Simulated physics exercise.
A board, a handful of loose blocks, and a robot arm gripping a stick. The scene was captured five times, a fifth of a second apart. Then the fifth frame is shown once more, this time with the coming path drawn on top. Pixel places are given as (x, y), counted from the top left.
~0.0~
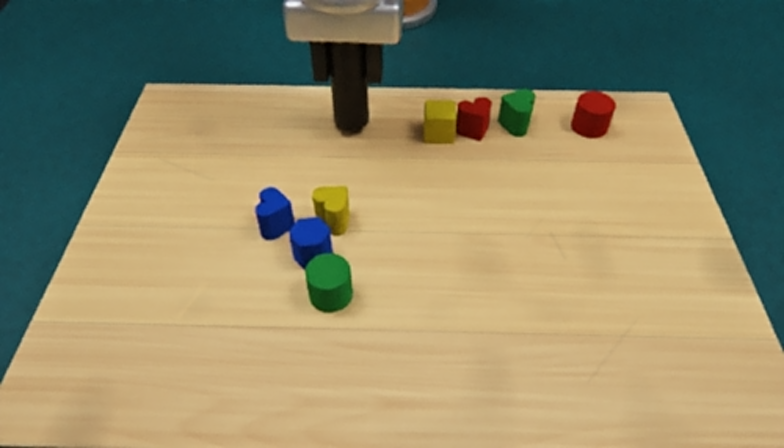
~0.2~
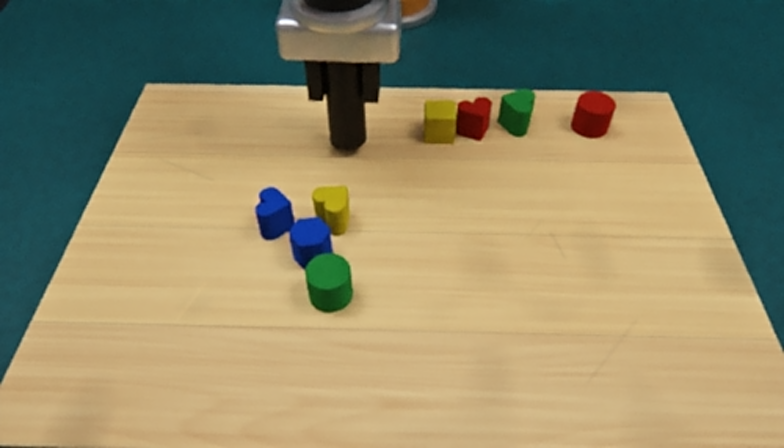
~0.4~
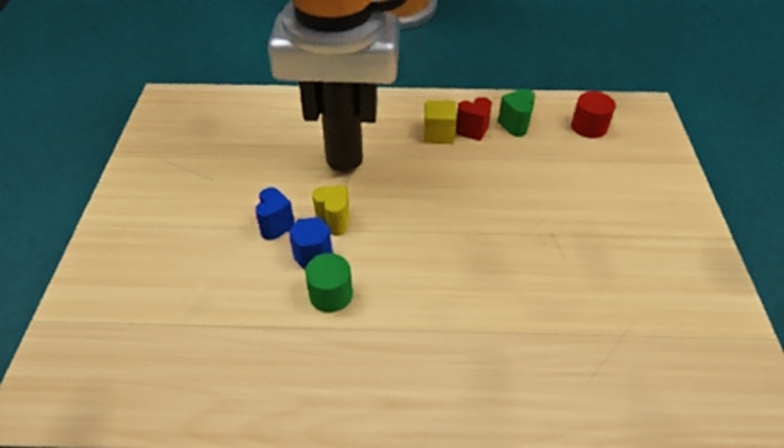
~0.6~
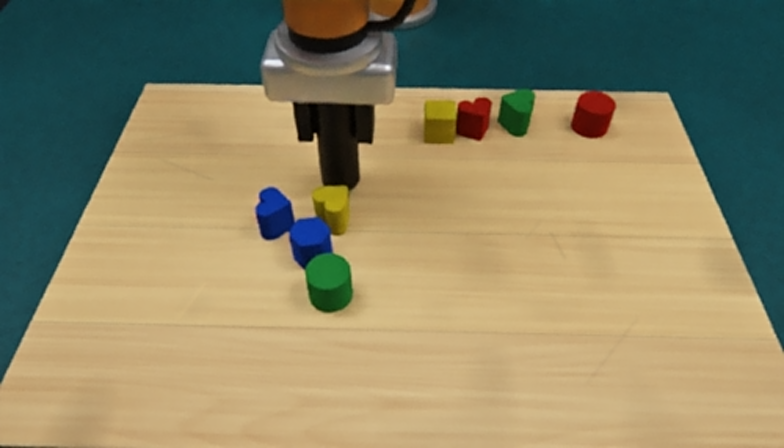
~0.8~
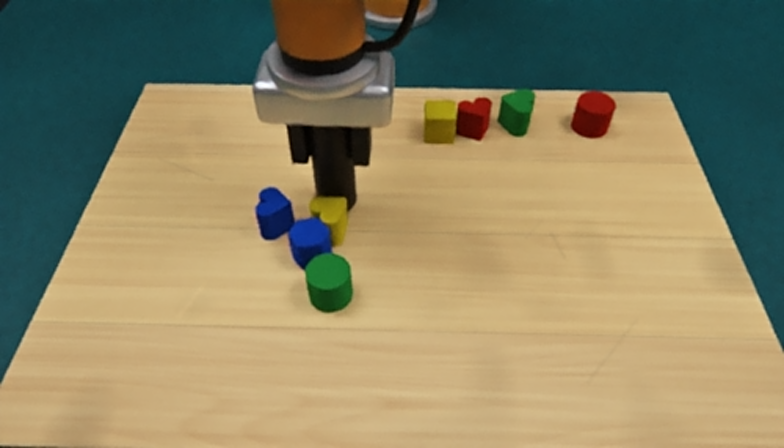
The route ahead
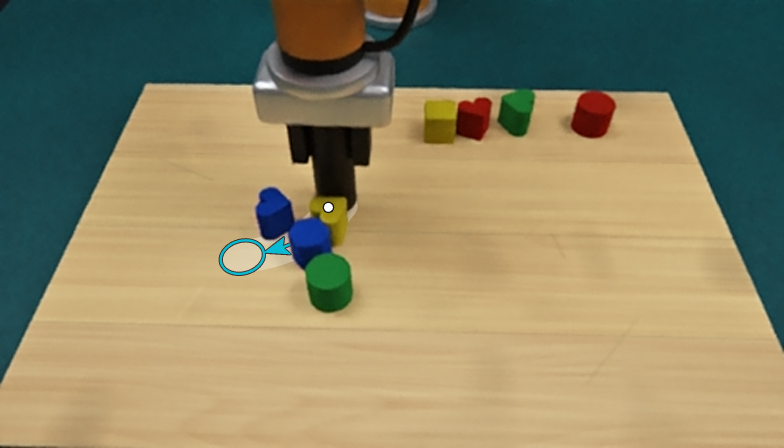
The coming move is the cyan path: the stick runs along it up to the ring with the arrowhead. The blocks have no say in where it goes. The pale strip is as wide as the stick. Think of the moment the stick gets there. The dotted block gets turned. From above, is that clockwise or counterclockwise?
Looking down on the board, it turns counter-clockwise.
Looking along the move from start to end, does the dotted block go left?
Short answer: Yes.
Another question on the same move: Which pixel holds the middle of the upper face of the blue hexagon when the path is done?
It will likely be found at (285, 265).
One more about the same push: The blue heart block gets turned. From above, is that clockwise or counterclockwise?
Bird's-eye view: Clockwise.
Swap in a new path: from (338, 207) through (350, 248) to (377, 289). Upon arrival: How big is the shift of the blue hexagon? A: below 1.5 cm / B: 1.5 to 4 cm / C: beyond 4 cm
I choose B.
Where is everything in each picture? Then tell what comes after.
Stick tip at (352, 120); block tops, blue heart block at (271, 201); blue hexagon at (309, 231); green disc at (328, 270); yellow heart block at (332, 196), in the first picture.
Stick at (348, 139); blocks unchanged, in the second picture.
Stick at (345, 158); blocks unchanged, in the third picture.
Stick at (341, 179); blocks unchanged, in the fourth picture.
Stick at (337, 200); blue heart block at (271, 201); blue hexagon at (309, 231); green disc at (328, 270); yellow heart block at (328, 207), in the fifth picture.
Path on the board, from (338, 207) over (315, 230) and (282, 248) to (242, 257); the dot is on the yellow heart block.
The first path, step by step. One third of the way, stick at (313, 223); blue hexagon at (294, 253), turned 20° clockwise; yellow heart block at (317, 232), turned 15° anticlockwise.
Two thirds of the way, stick at (280, 241); blue heart block at (252, 204), turned 75° clockwise; blue hexagon at (285, 265), turned 25° clockwise; yellow heart block at (308, 242), turned 30° anticlockwise.
At the end, stick at (240, 250); blue heart block at (242, 203), turned 115° clockwise; blue hexagon at (285, 265), turned 25° clockwise; green disc in place; yellow heart block at (308, 242), turned 30° anticlockwise.
